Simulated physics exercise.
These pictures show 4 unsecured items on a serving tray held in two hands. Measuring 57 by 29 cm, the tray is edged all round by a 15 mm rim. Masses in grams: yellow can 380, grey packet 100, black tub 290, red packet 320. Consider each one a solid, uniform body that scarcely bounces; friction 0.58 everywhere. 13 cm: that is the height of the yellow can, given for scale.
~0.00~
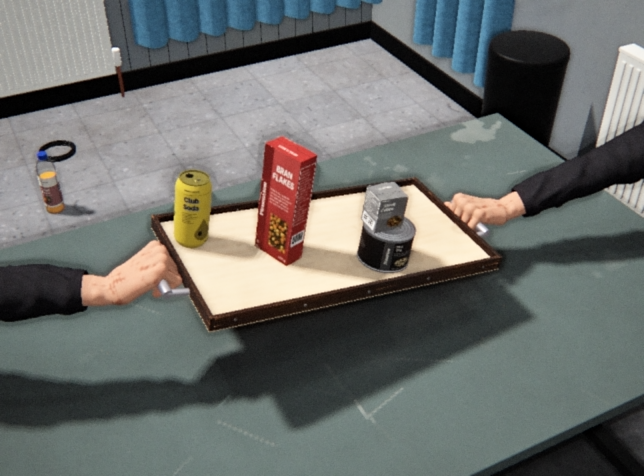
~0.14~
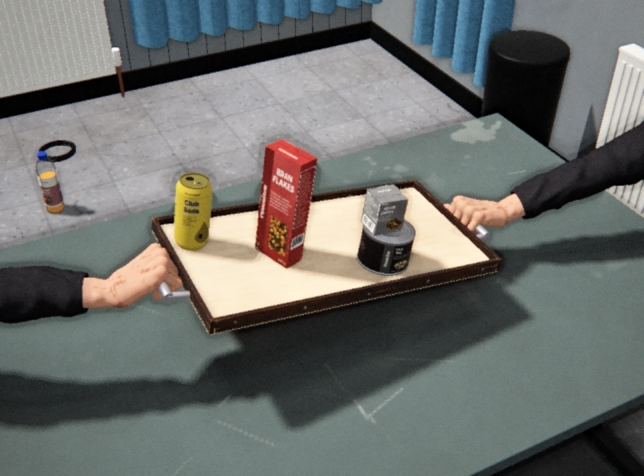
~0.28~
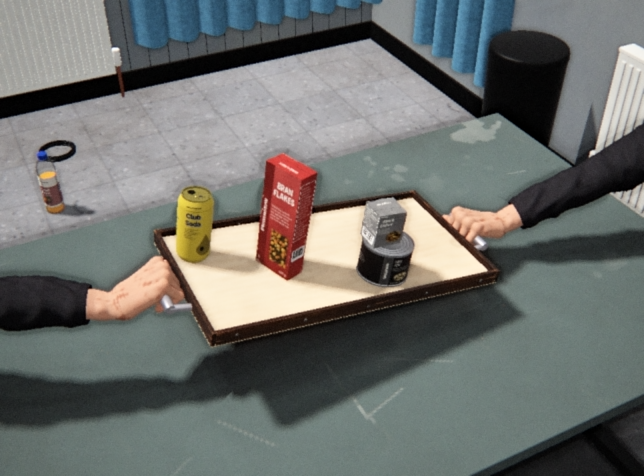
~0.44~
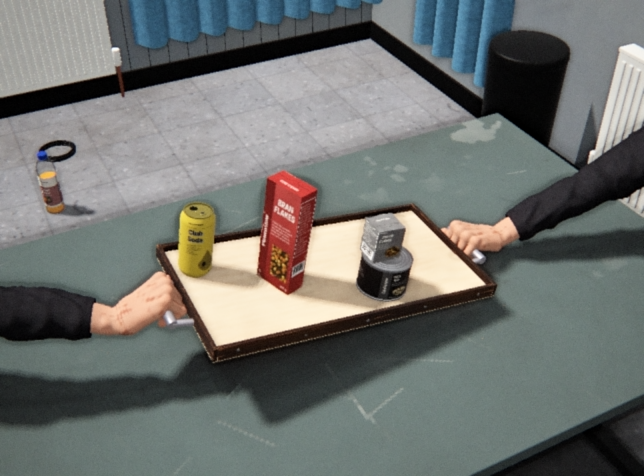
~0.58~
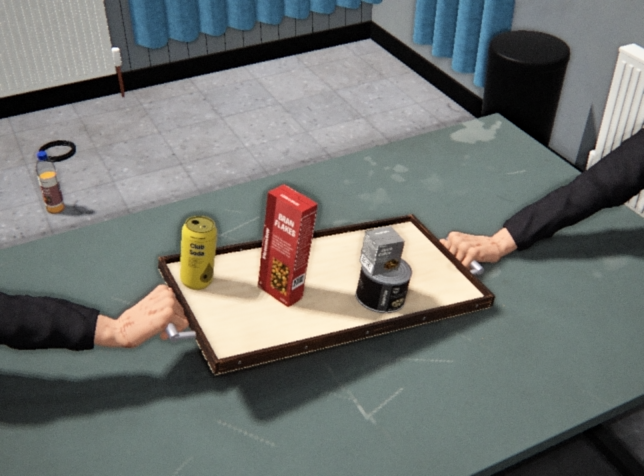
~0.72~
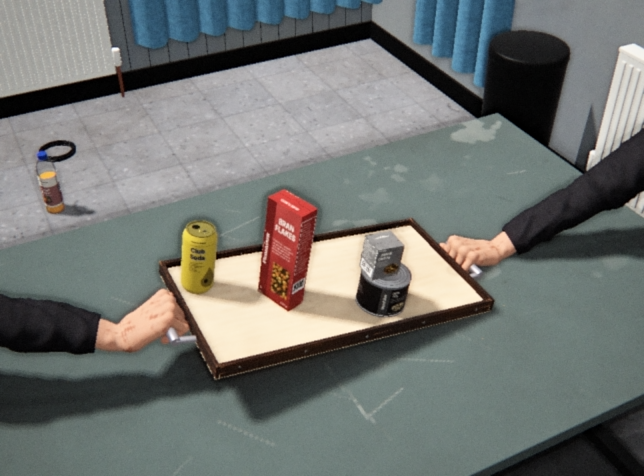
Above a green table, two hands lower a tray carrying a can, packets and a tub.
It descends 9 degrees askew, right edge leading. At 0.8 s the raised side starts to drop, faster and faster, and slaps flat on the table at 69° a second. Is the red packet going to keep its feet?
It ends up tipped.
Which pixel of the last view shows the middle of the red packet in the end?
Around (228, 348).
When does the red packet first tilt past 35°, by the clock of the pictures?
I'd say around the 1.6 s mark.
After 1.02 s, right edge on the table, tray at 2°; red packet tipped 4° from how it sat near (280, 272).
After 1.22 s, tray flat on the table; red packet tipped 9° from how it sat near (269, 285).
After 1.62 s, tray flat on the table; red packet tipped 53° from how it sat near (240, 318).
After 1.72 s, tray flat on the table; red packet on its side near (228, 348).
At rest (2.1 s), tipped over on the tray, red packet; the other 3 in place, give or take 5 cm. In the last view, red packet near (228, 348).
